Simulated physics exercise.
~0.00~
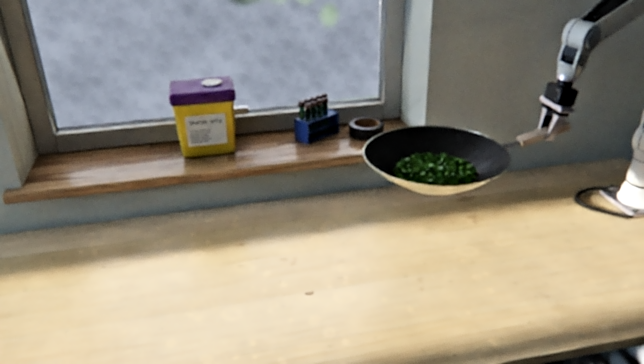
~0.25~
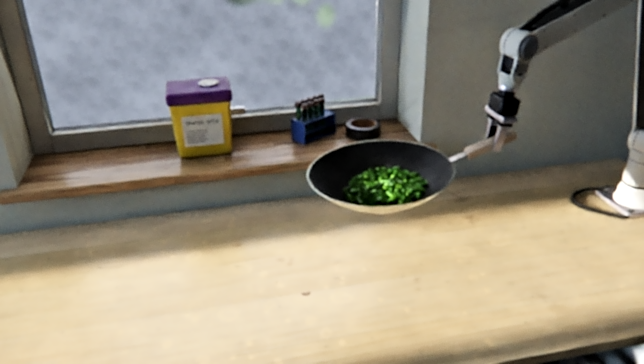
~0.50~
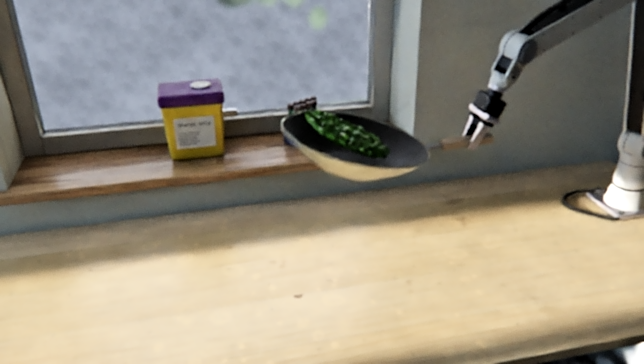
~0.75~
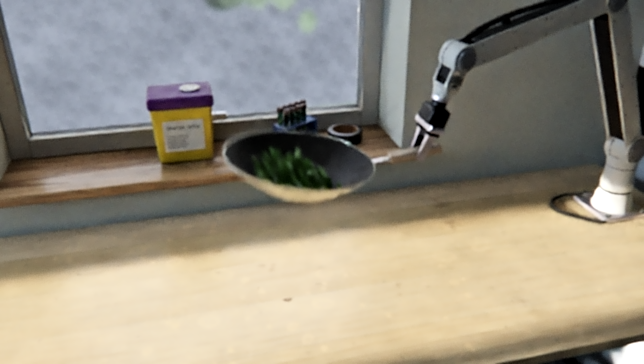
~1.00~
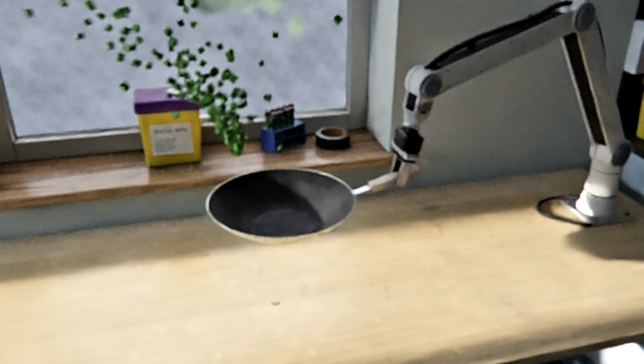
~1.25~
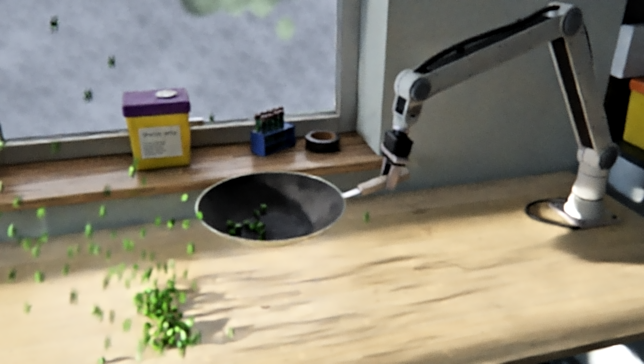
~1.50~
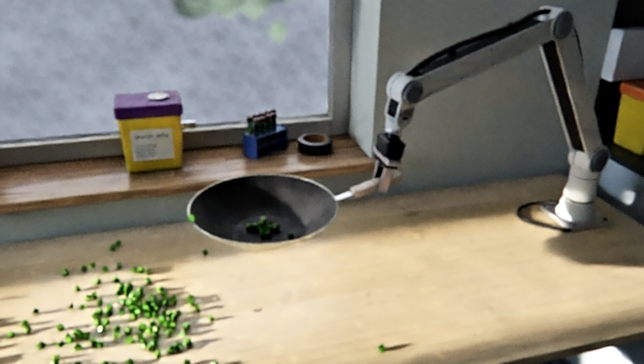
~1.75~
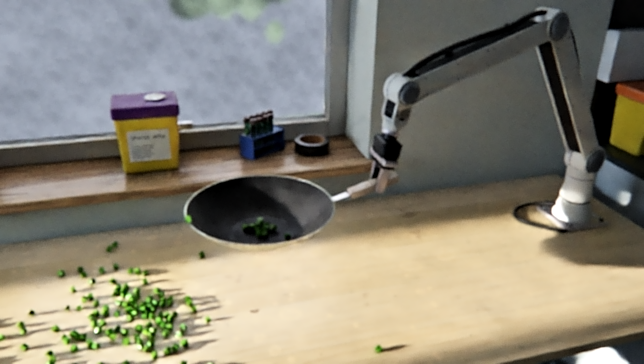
Green vegetable dice flying out of a wok tossed by a robot arm and scattering across a wooden worktop, few staying inside.
